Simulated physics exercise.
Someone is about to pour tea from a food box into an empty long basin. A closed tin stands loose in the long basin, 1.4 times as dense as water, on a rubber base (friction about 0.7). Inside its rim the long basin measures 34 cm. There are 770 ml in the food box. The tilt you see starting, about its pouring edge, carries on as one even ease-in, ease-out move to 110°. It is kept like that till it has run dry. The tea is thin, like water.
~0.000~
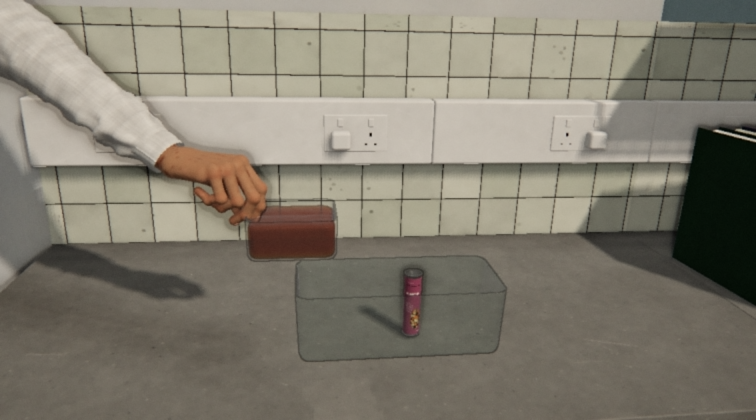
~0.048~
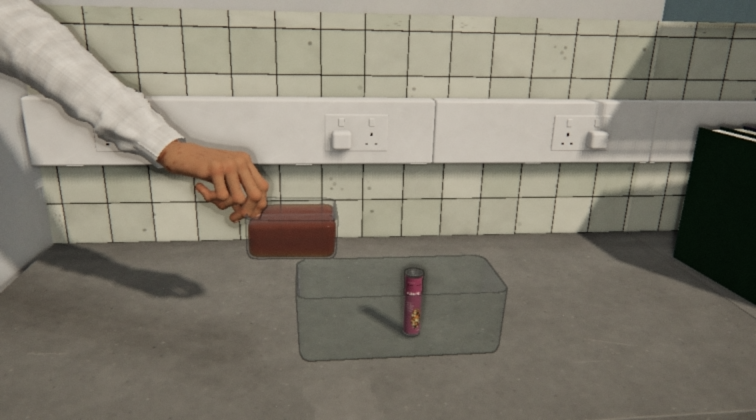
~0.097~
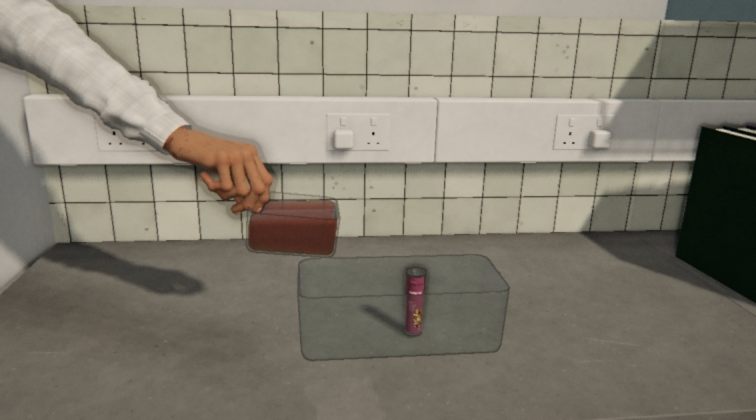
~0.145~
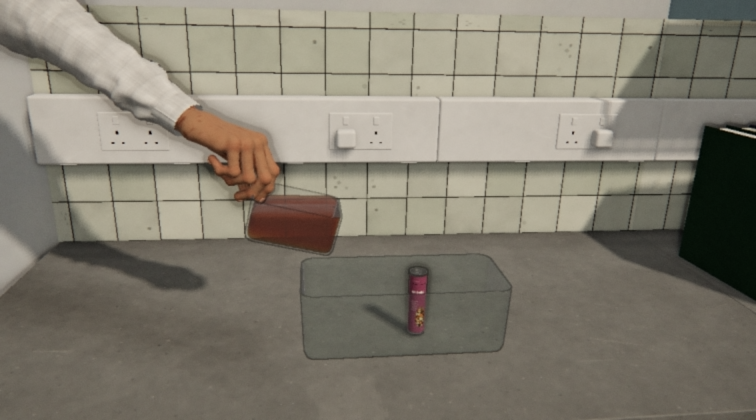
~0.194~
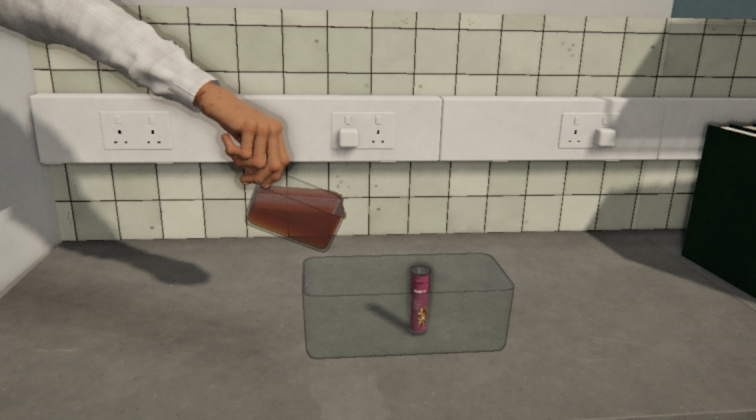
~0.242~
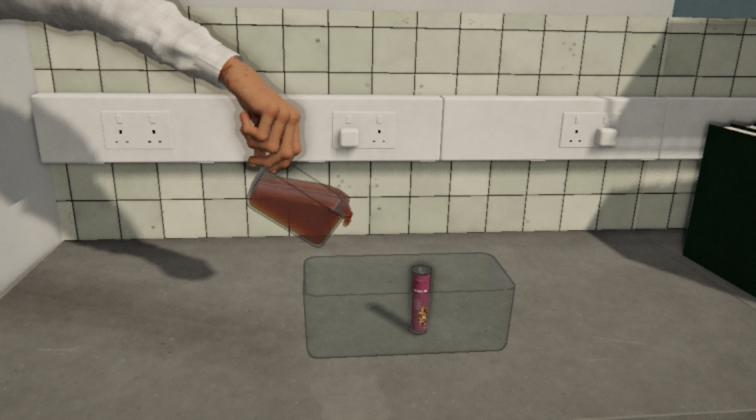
A hand in a white sleeve, reaching in from the upper left, tilts a clear box of reddish-brown tea rightward, slowly then faster, until a little liquid reaches over its lower right edge. Below and right, a small pink tin stands upright inside a long transparent basin. The grey worktop, backed by pale green tiles and white sockets, is seen from slightly above, the view shifting very slightly.
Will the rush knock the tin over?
It goes over.
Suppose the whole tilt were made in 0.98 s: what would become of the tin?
The tin topples.
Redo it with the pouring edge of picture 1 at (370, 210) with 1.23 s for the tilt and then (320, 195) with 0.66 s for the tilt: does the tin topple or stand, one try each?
First it stays up; then it falls.
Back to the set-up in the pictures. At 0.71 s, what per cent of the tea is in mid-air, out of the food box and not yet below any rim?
About 7 per cent.
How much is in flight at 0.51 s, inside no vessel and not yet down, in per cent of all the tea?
Some 58 per cent.
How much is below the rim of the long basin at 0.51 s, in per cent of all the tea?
About 20 per cent.
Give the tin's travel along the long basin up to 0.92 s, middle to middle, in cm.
About 7 cm.
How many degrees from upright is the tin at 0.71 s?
About 25°.
Then, 0.51 s in, the tilt is 99° and 22 per cent is still to pour; the tin stands where it began.
Then, 0.71 s in, the tilt is 110° and 1 per cent is still to pour; the tin leans 27°.
Then, 0.92 s in, the tilt is 110° and 0 per cent is still to pour; the tin lies on its side.
Then, 1.14 s in, the tilt is 110° and 0 per cent is still to pour; the tin lies on its side.
Finally, the tin lies on its side.
